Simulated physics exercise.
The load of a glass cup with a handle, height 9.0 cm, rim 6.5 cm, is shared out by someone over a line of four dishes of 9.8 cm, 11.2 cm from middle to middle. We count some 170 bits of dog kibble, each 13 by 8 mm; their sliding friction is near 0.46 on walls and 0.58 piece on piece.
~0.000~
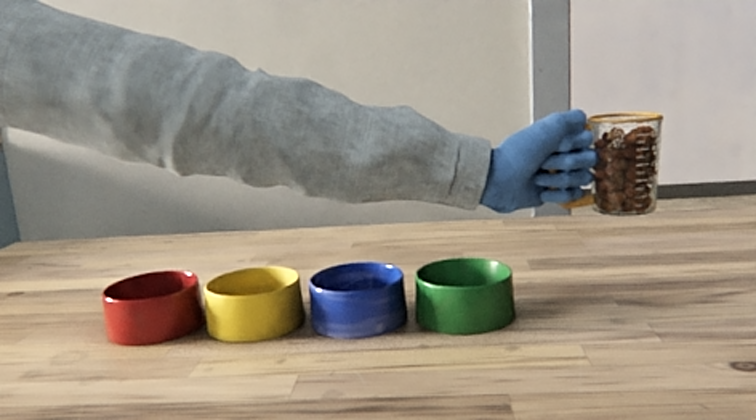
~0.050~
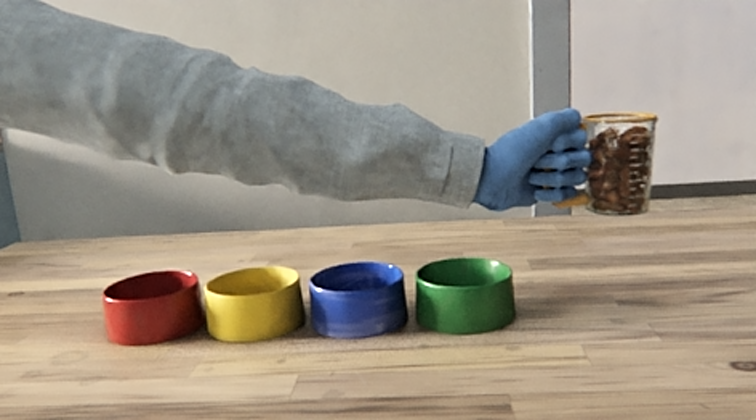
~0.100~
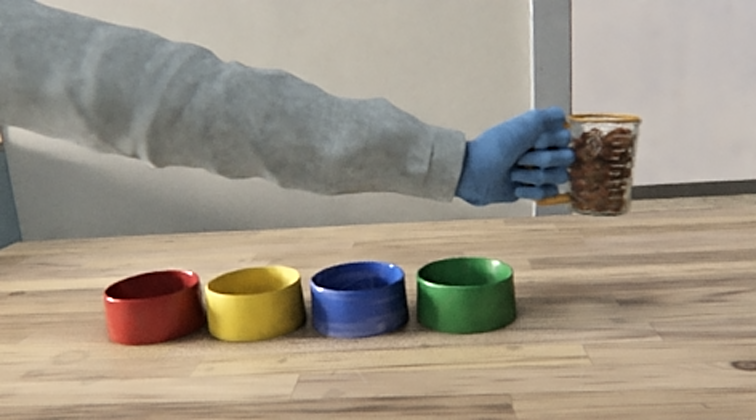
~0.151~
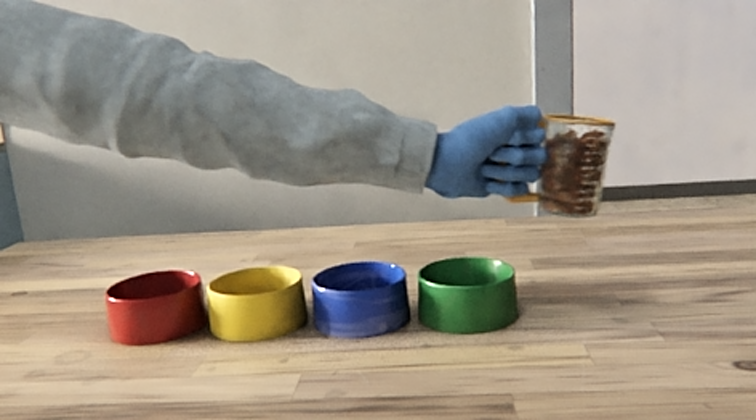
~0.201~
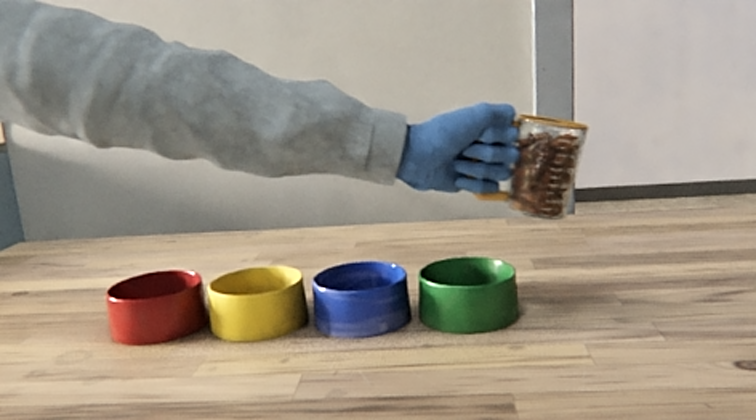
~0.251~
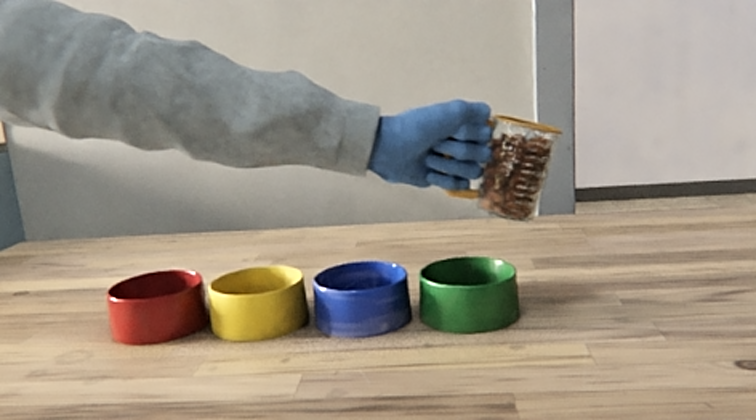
A blue-gloved hand holding a glass cup of brown pieces moves left above four colored bowls on a table, tilting the cup slightly.
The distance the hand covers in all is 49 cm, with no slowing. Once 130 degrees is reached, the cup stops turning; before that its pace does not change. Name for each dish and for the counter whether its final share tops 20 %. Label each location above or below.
Labels - red dish: Below, blue dish: Below, green dish: Below, yellow dish: Above, counter: Above.
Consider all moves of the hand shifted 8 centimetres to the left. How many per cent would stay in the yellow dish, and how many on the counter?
Yellow 0; counter 0.
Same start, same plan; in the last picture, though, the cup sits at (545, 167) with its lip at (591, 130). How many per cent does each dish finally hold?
Red 10; blue 0; green 0; yellow 50.
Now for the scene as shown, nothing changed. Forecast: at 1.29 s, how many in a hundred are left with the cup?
Reading: Approx. 90 %.
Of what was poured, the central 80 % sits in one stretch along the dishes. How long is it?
That stretch comes to around 9 cm.
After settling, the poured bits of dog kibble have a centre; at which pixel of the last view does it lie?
Near (239, 314).
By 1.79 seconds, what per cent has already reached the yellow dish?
I'd say around 50 per cent.
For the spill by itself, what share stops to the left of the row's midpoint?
Estimated share comes to about 100 per cent.
After 0.88 s, tilt 70 degrees; cup holds 100 %.
After 1.29 s, tilt 105 degrees; cup holds 90 %, yellow 10 %.
Then, at 1.79 s, tilt 130 degrees; cup holds 0 %, red 5 %, yellow 50 %.
At rest (2.4 s), red 5 %, blue 0 %, green 0 %, yellow 55 %, counter 40 %.
